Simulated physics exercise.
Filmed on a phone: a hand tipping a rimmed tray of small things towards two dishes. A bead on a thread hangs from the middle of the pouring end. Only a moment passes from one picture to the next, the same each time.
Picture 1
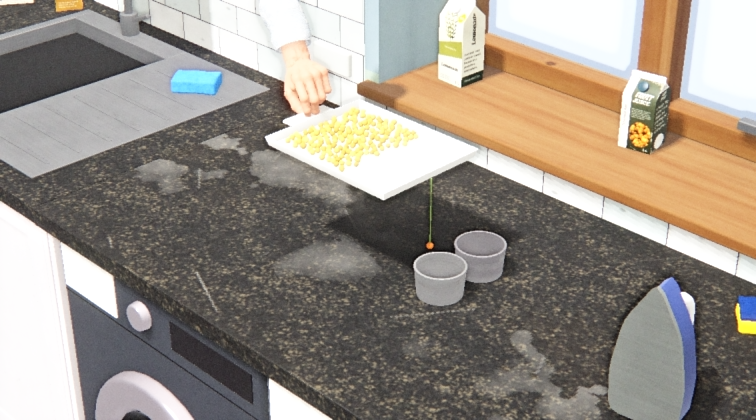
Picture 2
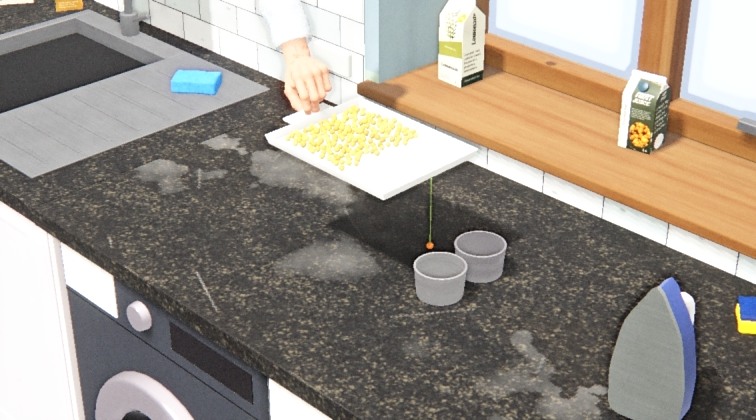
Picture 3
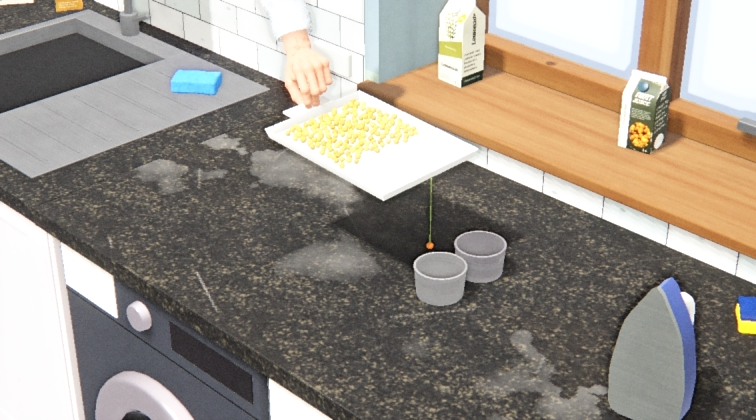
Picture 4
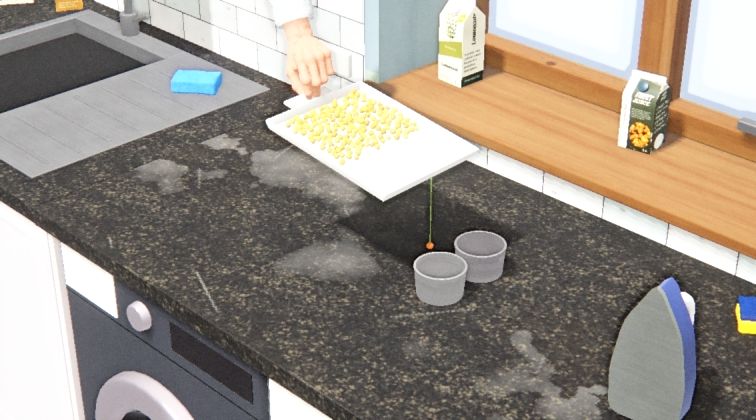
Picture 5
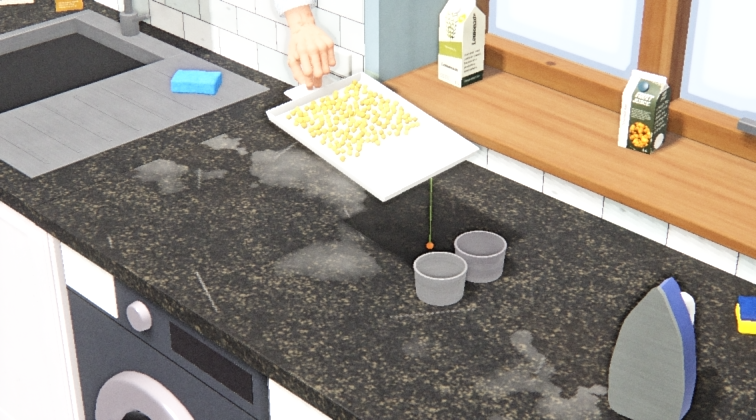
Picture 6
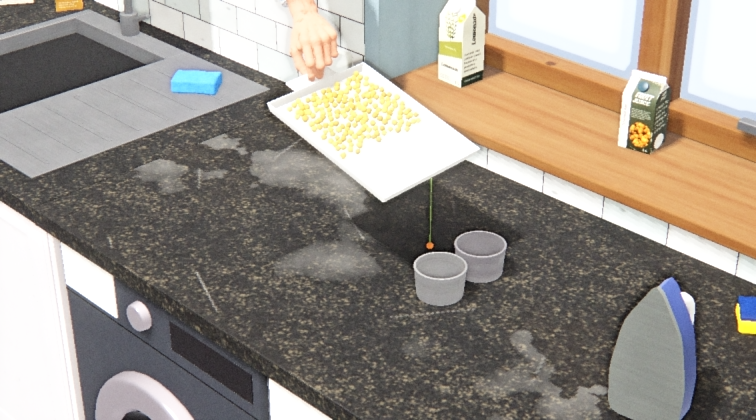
A hand raised the back of a white tray of yellow puffed balls, slowly tilting it down toward its near end, while two small grey dishes sat still on the dark speckled counter.
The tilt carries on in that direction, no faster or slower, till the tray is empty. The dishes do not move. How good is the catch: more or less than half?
Caught overall: Less than half.
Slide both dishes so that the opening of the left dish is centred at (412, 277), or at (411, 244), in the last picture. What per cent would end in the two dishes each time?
Roughly 60 per cent, and 0 per cent.
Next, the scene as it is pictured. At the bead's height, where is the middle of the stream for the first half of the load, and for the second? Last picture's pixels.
First near (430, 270), later near (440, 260).
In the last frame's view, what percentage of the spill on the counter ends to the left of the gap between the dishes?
Roughly 60 in a hundred.
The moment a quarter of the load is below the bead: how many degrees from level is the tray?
At about 70°.
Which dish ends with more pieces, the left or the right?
It is the left one.
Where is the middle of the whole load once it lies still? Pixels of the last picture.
Near (438, 299).
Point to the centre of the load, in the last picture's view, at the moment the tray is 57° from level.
Around (418, 171).
Shortly afterwards, tray tipped steeply; the bulk on the tray; a little in the air.
Next, tray tipped right over; near two thirds on the tray; a little in the left dish; only a few in the right dish; near a quarter outside both; only a few in the air.
Some moments later, tray tipped past a quarter turn; near a quarter in the left dish; a little in the right dish; near two thirds outside both.
In the end, tray tipped past a quarter turn; near a quarter in the left dish; a little in the right dish; near two thirds outside both.
